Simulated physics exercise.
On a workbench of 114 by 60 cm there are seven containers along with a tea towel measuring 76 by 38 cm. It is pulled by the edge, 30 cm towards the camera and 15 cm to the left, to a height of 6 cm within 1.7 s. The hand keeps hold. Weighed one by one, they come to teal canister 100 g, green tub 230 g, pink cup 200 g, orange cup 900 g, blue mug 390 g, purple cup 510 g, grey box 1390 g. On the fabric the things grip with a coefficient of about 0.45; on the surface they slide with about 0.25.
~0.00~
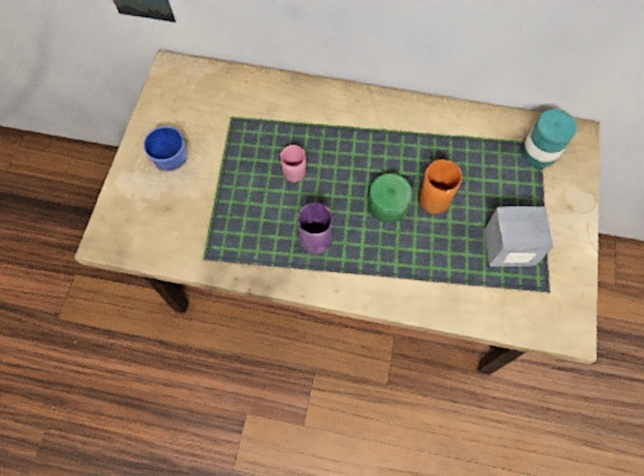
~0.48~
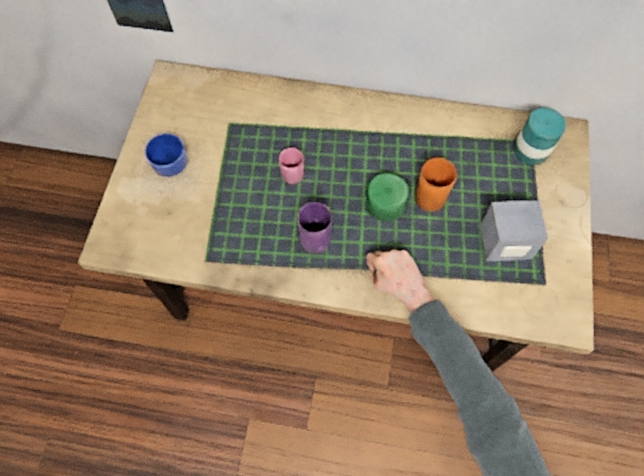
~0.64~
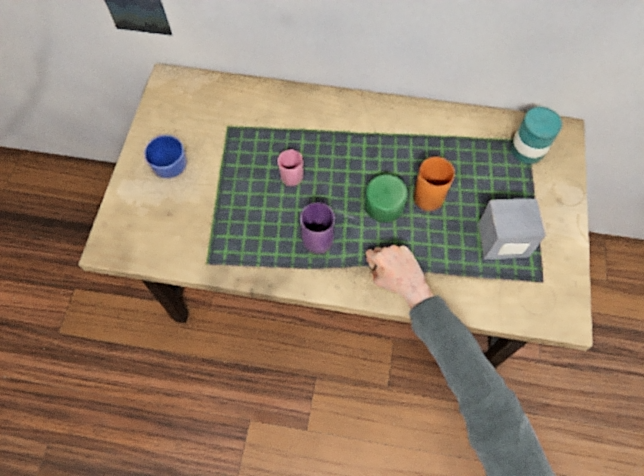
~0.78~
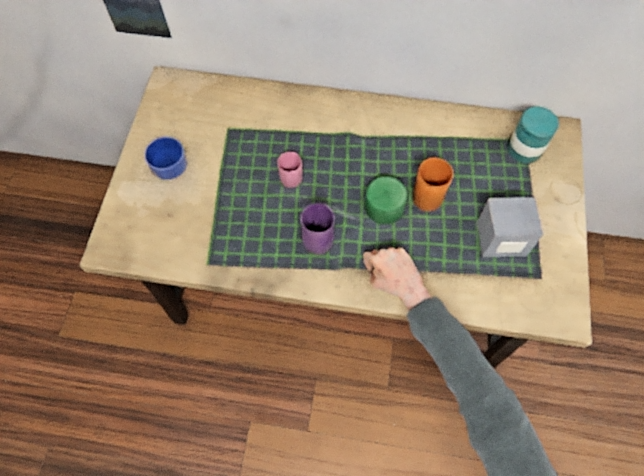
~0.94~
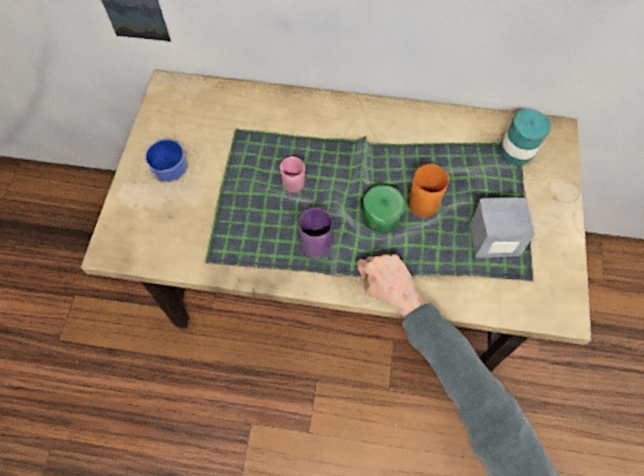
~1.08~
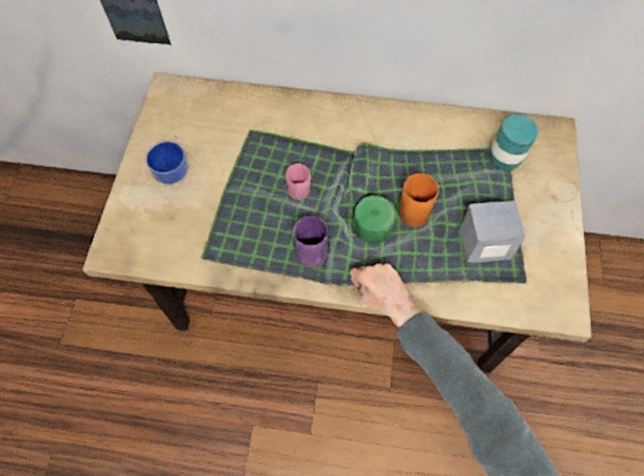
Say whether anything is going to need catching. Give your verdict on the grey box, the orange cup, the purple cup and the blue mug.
In the end I'd say the grey box leaves; I'd say the orange cup leaves; I'd say the purple cup leaves; I'd say the blue mug does not leave.
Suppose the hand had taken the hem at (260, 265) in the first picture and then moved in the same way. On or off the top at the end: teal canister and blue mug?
In that case: Teal canister stays up, blue mug stays up.
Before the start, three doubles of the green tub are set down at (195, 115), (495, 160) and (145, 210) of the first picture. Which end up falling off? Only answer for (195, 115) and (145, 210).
Still on top, then still on top.
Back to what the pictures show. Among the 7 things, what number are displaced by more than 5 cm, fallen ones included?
Count recorded: 6.
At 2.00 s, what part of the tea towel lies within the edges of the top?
Roughly 50%.
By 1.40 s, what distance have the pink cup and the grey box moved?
Approx. shift - pink cup: 10 cm; grey box: 10 cm.
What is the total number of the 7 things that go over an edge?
Counted result: 5.
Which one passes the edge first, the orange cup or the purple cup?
First: Purple.
At 1.4 s, 95 % of the tea towel is still over the top; orange cup 15 cm off its start, grey box 12 cm off its start, purple cup 12 cm off its start.
At 1.7 s, 75 % of the tea towel is still over the top; purple cup 25 cm off its start, orange cup 25 cm off its start, grey box 20 cm off its start.
At 2.0 s, 50 % of the tea towel is still over the top; purple cup over the edge, orange cup 34 cm off its start at (335, 273), grey box 27 cm off its start at (428, 293).
At 2.3 s, 25 % of the tea towel is still over the top; purple cup over the edge, orange cup 40 cm off its start, grey box over the edge.
At 3.9 s, 0 % of the tea towel is still over the top; grey box over the edge, orange cup over the edge, purple cup over the edge, blue mug 0 cm off its start at (165, 157).
